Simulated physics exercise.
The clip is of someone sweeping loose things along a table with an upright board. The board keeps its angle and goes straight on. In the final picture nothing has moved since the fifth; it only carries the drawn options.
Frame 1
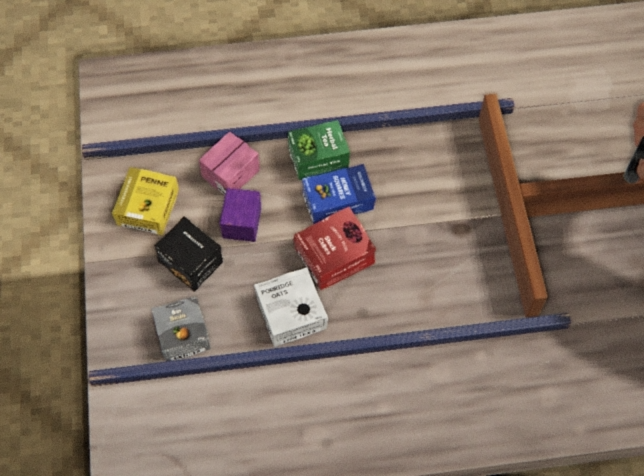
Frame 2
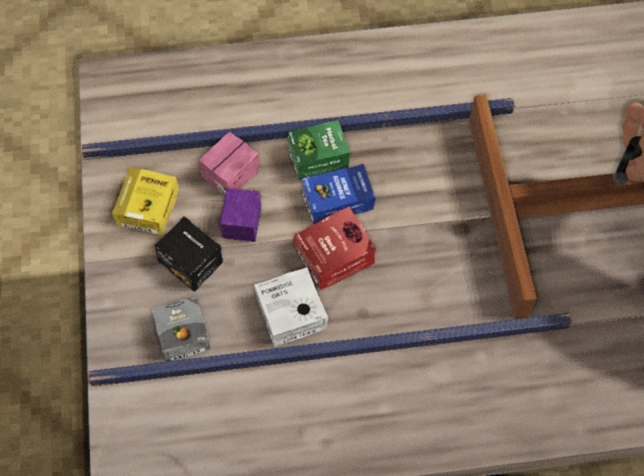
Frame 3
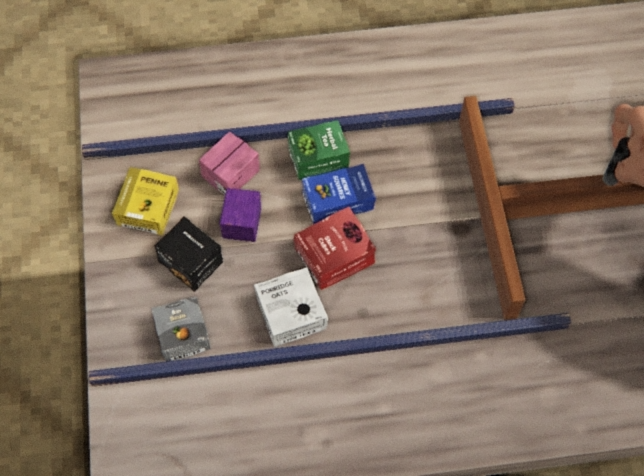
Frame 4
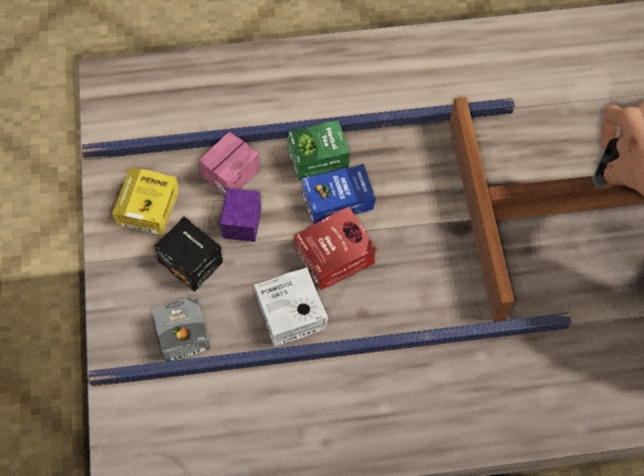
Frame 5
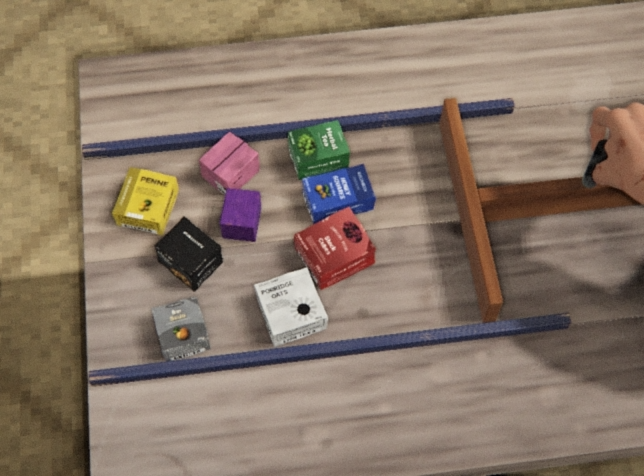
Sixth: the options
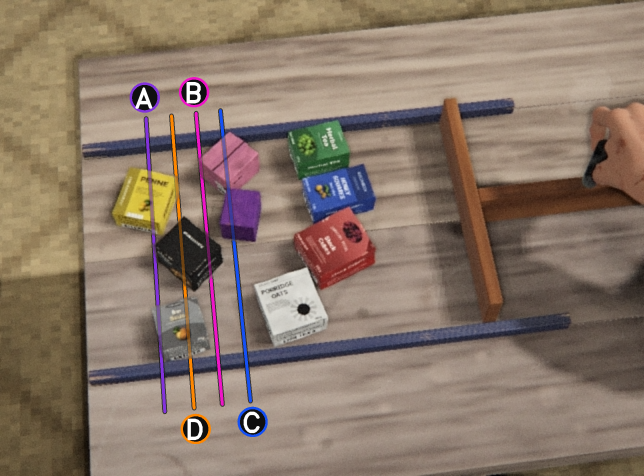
A wooden board slides left between two blue rails toward the colourful boxes, pushed by a hand.
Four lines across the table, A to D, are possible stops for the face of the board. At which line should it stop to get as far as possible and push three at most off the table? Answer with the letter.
D is the last line within the limit.
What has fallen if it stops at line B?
The yellow box goes over.
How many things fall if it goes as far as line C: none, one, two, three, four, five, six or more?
By then, none.
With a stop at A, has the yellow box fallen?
By then, yes.
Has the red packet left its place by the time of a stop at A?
Yes.
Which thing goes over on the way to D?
It is the yellow box.
On the marked copy, A at (155, 255); B at (208, 248); C at (234, 245); D at (182, 251).
Following D. Soon after the start, board (369, 207); blue packet (322, 195); red packet (325, 248).
Later, board (262, 219); yellow box (122, 213); black packet (160, 263).
In the end, board (183, 228); yellow box over the edge; black packet (89, 275); one fallen.
As for the rest, A drops five; B is within the limit but short; C is within the limit but short.
